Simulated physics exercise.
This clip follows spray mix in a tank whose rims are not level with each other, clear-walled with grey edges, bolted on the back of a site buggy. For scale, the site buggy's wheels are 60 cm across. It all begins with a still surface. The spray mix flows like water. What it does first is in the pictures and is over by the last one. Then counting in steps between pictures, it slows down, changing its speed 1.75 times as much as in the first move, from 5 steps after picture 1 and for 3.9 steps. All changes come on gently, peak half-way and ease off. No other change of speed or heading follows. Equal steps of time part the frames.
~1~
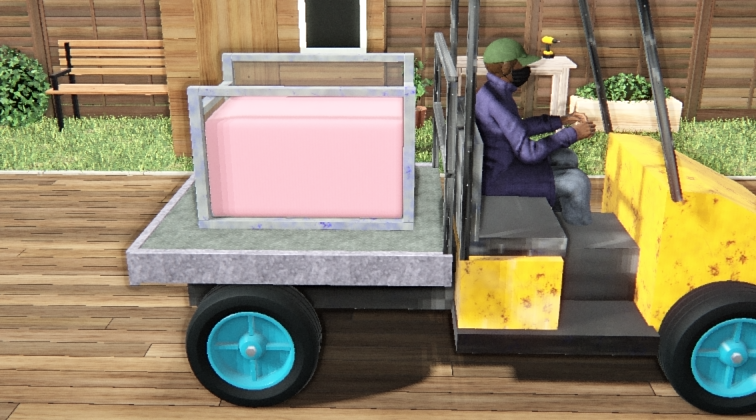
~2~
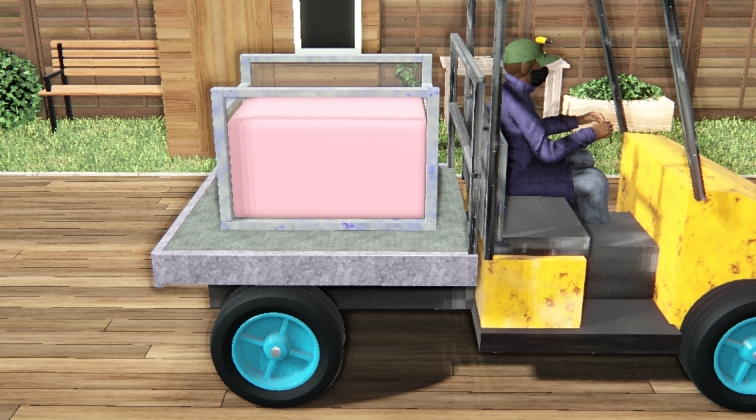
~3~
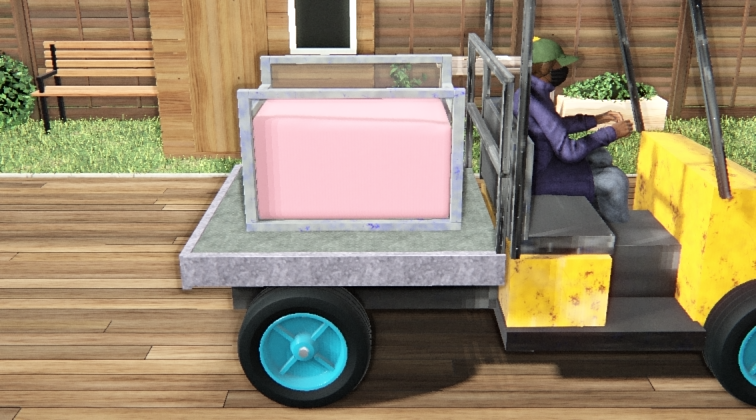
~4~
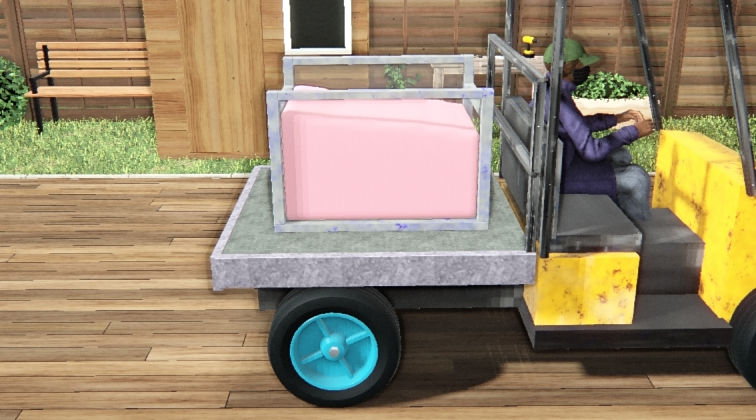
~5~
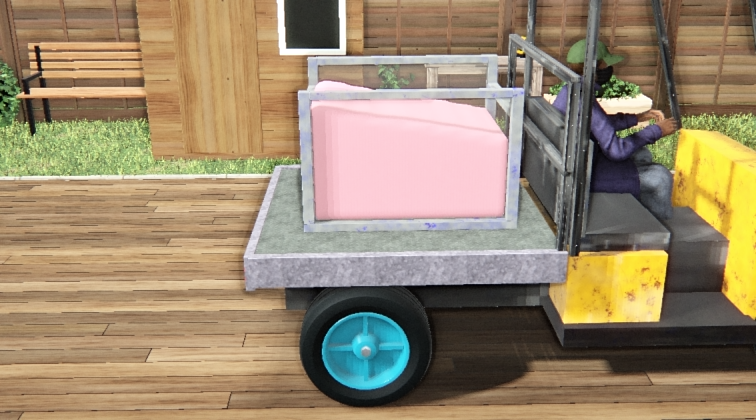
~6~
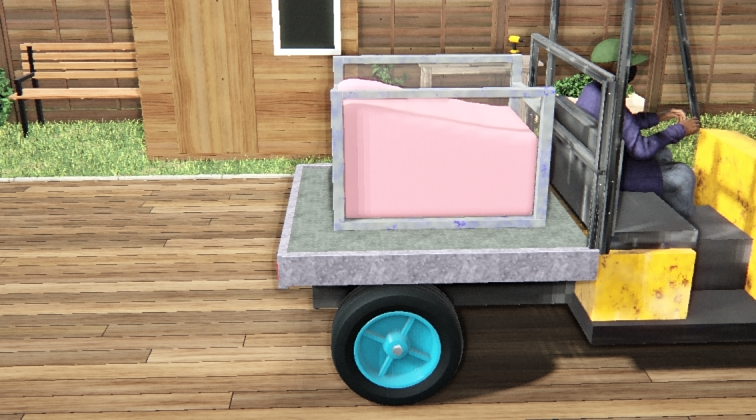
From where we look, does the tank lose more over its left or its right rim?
Over the right end.
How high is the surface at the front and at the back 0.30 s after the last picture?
About 58 cm in front and 36 cm behind.
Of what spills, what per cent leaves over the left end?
About 30 per cent.
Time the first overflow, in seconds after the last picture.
At about 0.7 s.
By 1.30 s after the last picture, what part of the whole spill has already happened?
About 60 per cent.
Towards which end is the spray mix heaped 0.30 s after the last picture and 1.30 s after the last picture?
At the front, then the back.
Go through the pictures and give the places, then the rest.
The spray mix reaches (387, 116) at the front end; it reaches (224, 115) at the back end; no slope yet; the front is on the right, levels are read along the near wall; built up higher, the far side, the near side; a wheel hub at (249, 356), in the first frame.
The spray mix reaches (410, 117) at the front end; it reaches (246, 117) at the back end; no slope yet, in the second frame.
The spray mix reaches (435, 118) at the front end; it reaches (271, 118) at the back end; hardly any slope, in the third frame.
The spray mix reaches (461, 128) at the front end; it reaches (298, 110) at the back end; it is heaped 7° towards the left end, in the fourth frame.
The spray mix reaches (490, 134) at the front end; it reaches (328, 103) at the back end; it is heaped 12° towards the left end, in the fifth frame.
The spray mix reaches (519, 133) at the front end; it reaches (359, 101) at the back end; it is heaped 12° towards the left end; a wheel hub at (398, 355), in the sixth frame.
Another 0.30 s on from the last picture, it stands 37 cm high behind and 58 cm in front; all of it is still inside.
Another 0.80 s on from the last picture, it stands 46 cm high behind and 45 cm in front; 4 per cent has gone over the right end.
Another 1.30 s on from the last picture, it stands 50 cm high behind and 36 cm in front; 5 per cent has gone over the right end, a little elsewhere.
Another 3.34 s on from the last picture, 9 per cent has gone mostly over the right end, some over the left end; the right end has passed 6 per cent and the left end 3.
